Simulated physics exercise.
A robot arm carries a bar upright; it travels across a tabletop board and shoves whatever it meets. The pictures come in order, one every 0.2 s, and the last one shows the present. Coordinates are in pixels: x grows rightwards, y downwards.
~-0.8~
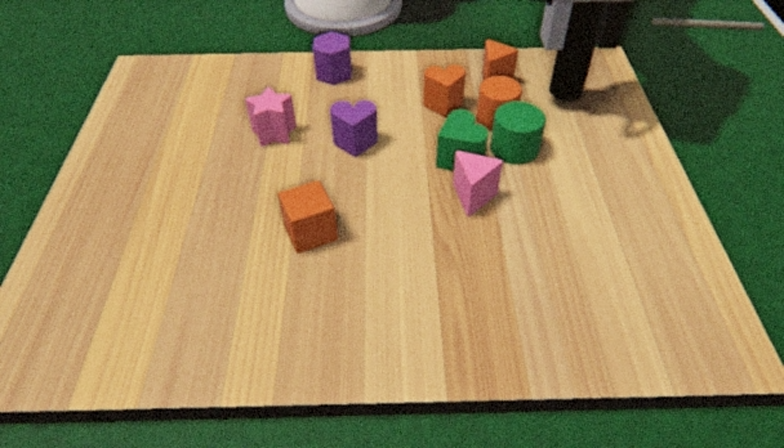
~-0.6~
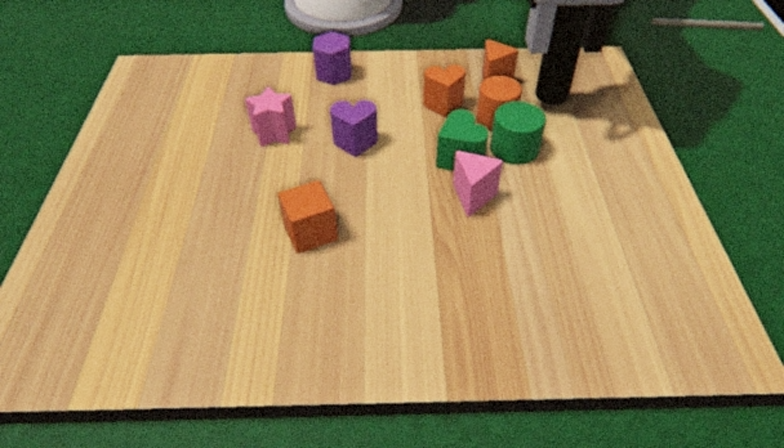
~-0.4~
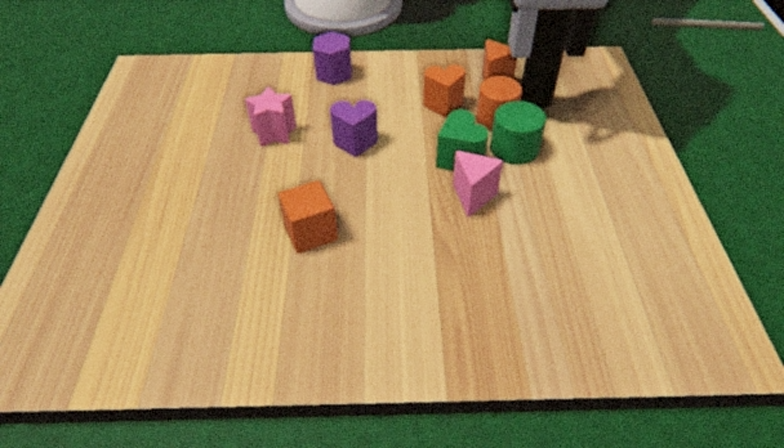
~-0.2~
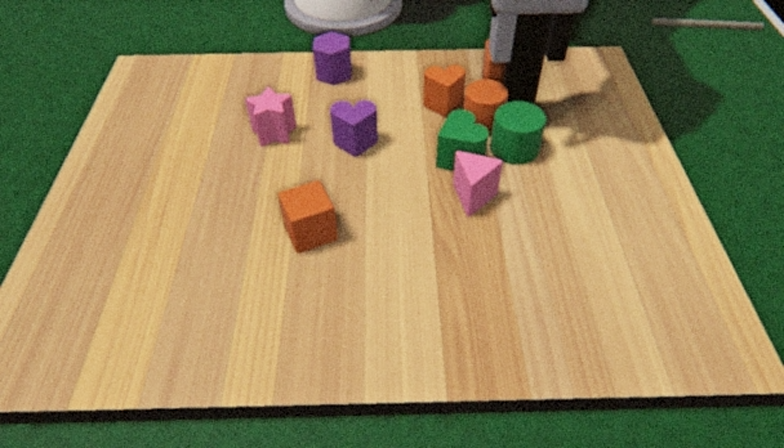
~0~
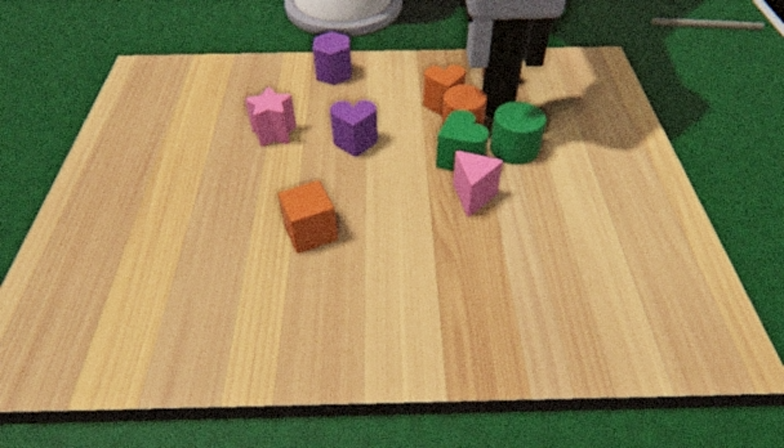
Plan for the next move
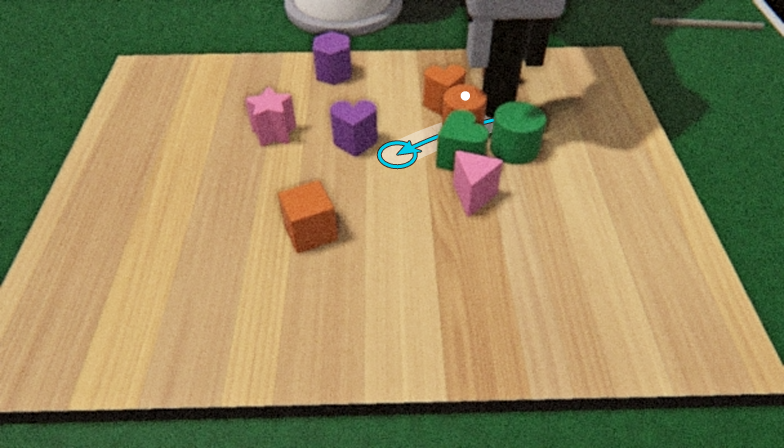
On a wooden board set on a green surface, a dark bar held by a machine moves left among scattered coloured blocks, then pushes the orange cylinder left toward the orange and green hearts while the other visible blocks stay still.
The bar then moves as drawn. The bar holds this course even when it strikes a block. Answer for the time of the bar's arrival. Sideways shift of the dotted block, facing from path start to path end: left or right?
Gets pushed right.
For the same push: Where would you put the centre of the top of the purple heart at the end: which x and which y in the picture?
The centre of its top face lies at (320, 108).
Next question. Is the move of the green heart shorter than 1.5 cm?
I believe so.
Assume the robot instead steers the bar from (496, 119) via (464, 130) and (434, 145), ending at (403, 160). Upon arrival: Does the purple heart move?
I'd say yes.
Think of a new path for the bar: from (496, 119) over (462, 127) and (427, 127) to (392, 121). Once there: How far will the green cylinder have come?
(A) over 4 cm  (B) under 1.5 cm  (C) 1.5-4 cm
B (under 1.5 cm)
Drawn move, from (496, 119) through (462, 128) and (429, 140) to (397, 155); the dot is on the orange cylinder.
The first path, step by step. One third of the way, bar (463, 118); green heart (460, 129), turned 15° anticlockwise; orange cylinder (428, 103).
Two thirds of the way, bar (429, 130); purple heart (345, 110); green heart (460, 131), turned 20° anticlockwise; orange cylinder (390, 111).
At the end, bar (397, 144); purple heart (320, 108), turned 25° anticlockwise; orange heart still; green heart (460, 131), turned 20° anticlockwise; orange cylinder (358, 115).
